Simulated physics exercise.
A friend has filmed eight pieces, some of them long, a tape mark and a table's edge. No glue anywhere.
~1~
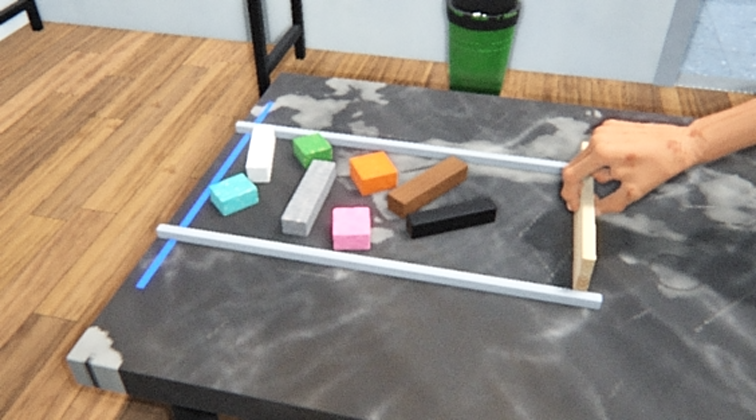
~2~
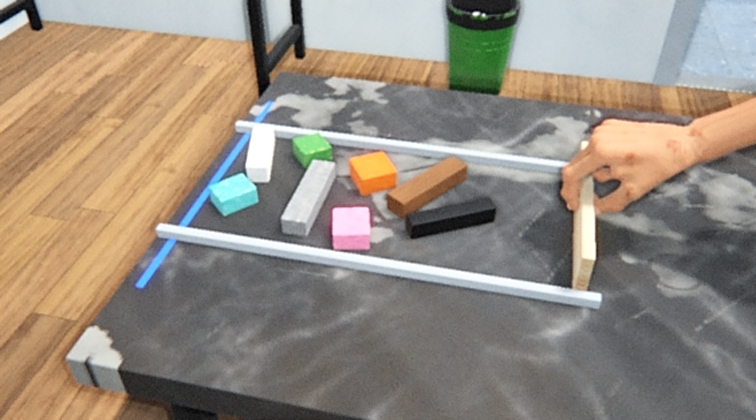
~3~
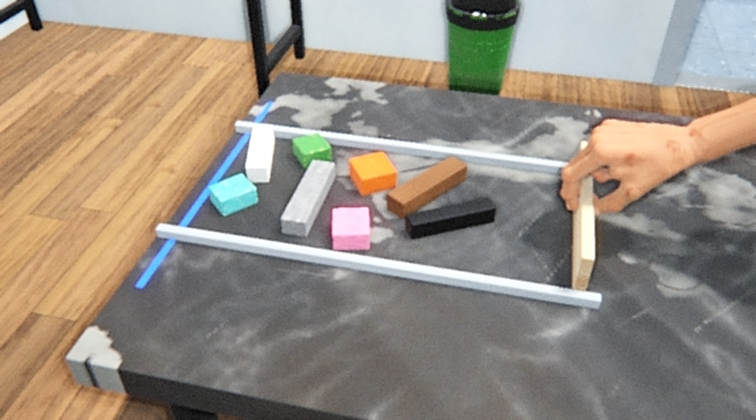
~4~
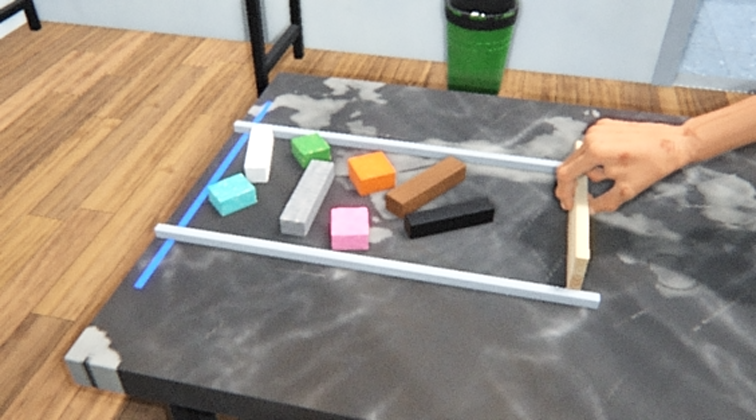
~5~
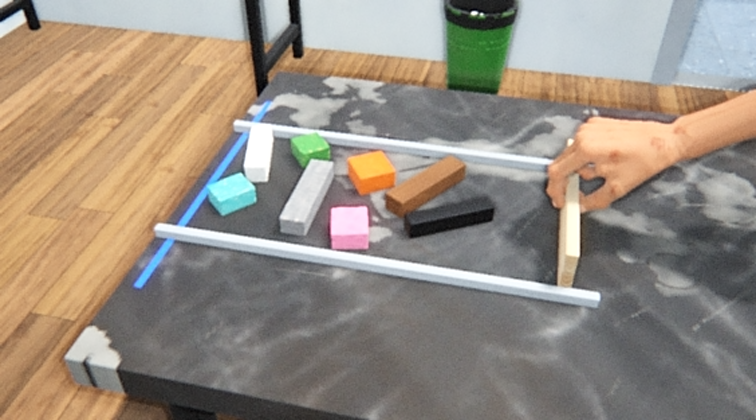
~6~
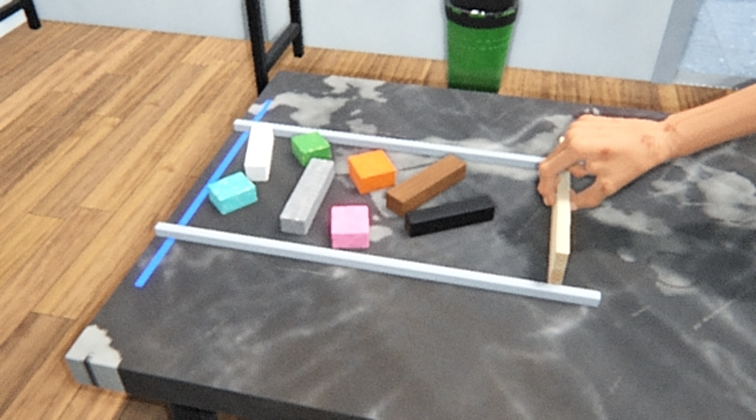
A hand held a wooden board upright at the right end of two pale rails, then slid it slightly left, while the colourful blocks and sticks lying between the rails stayed still.
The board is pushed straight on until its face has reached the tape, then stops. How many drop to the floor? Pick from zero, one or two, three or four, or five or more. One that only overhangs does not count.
In the end the number that fall off is five or more.
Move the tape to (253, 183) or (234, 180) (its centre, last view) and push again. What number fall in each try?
In that order 3 and 5.
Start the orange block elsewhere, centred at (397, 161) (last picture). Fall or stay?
Then it goes over.
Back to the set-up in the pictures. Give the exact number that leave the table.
Fallen: 7.
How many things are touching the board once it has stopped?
It touches 1.
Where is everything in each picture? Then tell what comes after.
In the first frame, turquoise block (234, 195); white bar (261, 153); green block (313, 150); board (584, 213); tape (217, 179).
In the second frame, white bar (261, 153); black stick (451, 218).
In the third frame, green block (312, 151); board (583, 212).
In the fourth frame, turquoise block (232, 194); orange block (372, 173).
In the fifth frame, white bar (259, 152); brown stick (426, 185).
In the sixth frame, turquoise block (232, 193); white bar (260, 152); green block (311, 149); board (561, 207); tape (216, 177).
Early on, none off yet; turquoise block at rest near (232, 193); white bar at rest near (260, 152); green block at rest near (311, 149).
A while later, none off yet; turquoise block at rest near (232, 193); white bar at rest near (260, 152); green block travelled a little near (298, 143).
Further along, none off yet; turquoise block leaning a little near (174, 185); white bar leaning a little near (200, 148); green block travelled well along near (229, 132).
Finally, the number that fall off is five or more; lost, brown stick, pink block, orange block, grey bar, green block, white bar and turquoise block.
